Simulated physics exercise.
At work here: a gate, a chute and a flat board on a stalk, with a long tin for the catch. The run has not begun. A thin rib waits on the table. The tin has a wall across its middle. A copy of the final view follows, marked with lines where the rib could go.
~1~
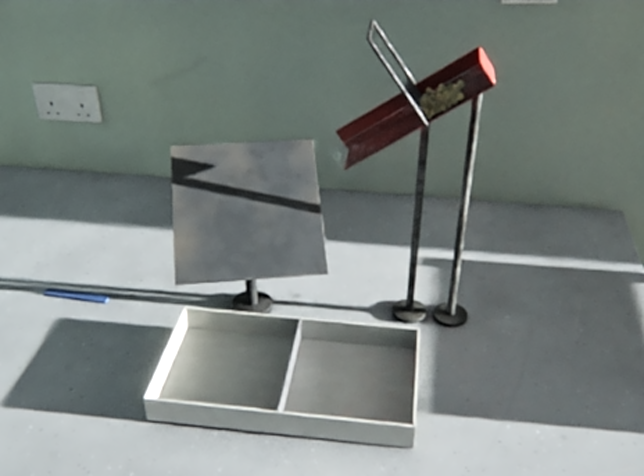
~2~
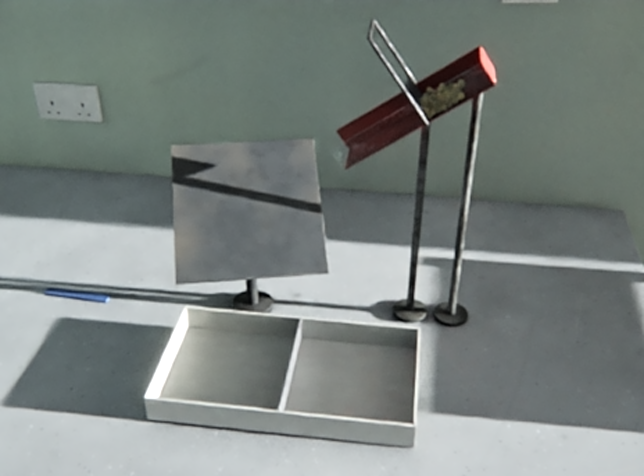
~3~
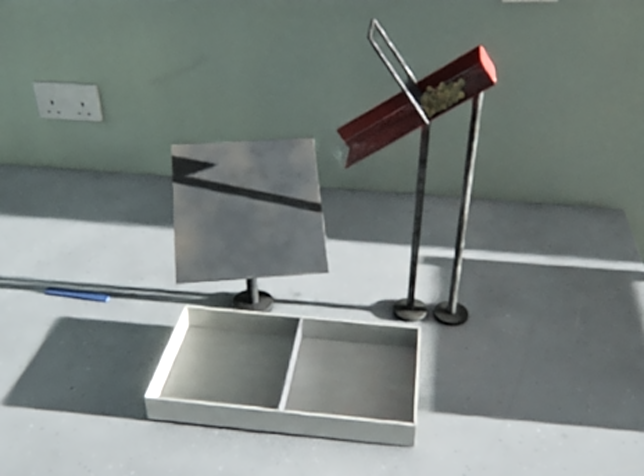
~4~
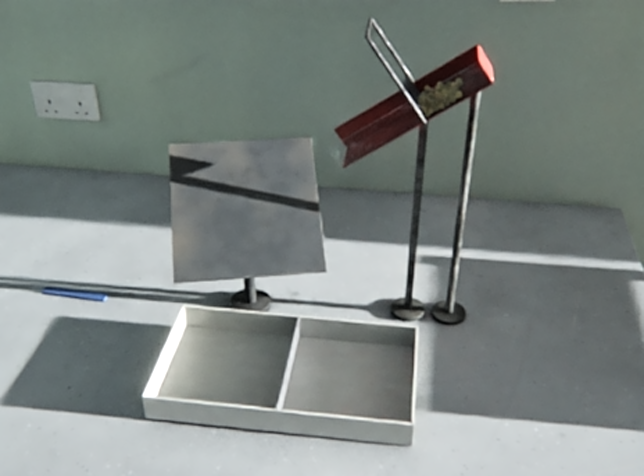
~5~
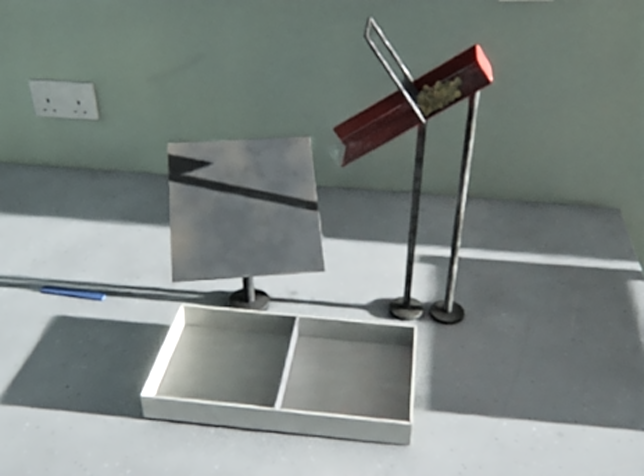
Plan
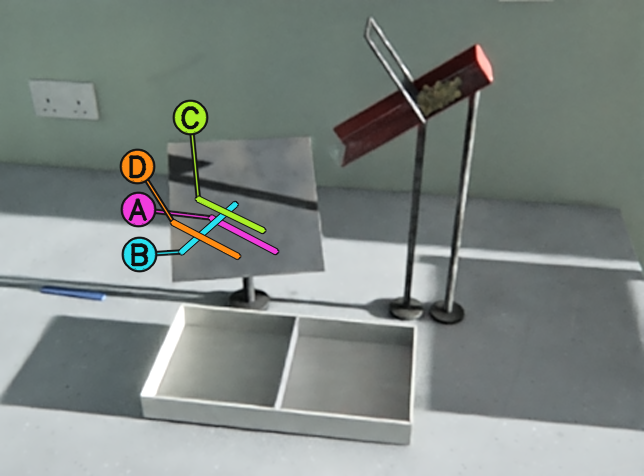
Red chute holding pale beans behind a shut gate, standing still above a tilted grey board and a divided open tin.
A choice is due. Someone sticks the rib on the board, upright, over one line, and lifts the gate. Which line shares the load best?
Line C does it best.
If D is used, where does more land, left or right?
Left.
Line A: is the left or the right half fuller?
The right half.
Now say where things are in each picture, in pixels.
In the first picture, load behind the gate (439, 97), soya beans; lip of the chute (347, 160), sloping fairly steeply.
In the second picture, middle of the board (248, 207), tilted fairly steeply; middle of its low edge (253, 278); of its high edge (243, 142).
In the third picture, front corners of the tin (146, 397) and (415, 425); front end of its middle wall (278, 410); gate still shut (410, 86).
In the fourth picture, middle of the load (438, 95); lip (346, 158).
In the fifth picture, middle of the load (436, 94); lip (344, 157).
On the marked copy, line A from (211, 218) to (275, 251); line B from (235, 204) to (181, 251); line C from (198, 199) to (262, 230); line D from (173, 222) to (237, 256).
For line A, of what is caught, about a tenth in the left half, the larger part in the right.
For line B, of what is caught, the larger part in the left half, roughly a quarter in the right.
For line C, of what is caught, roughly two thirds in the left half, roughly a third in the right.
For line D, of what is caught, the larger part in the left half, roughly a quarter in the right.
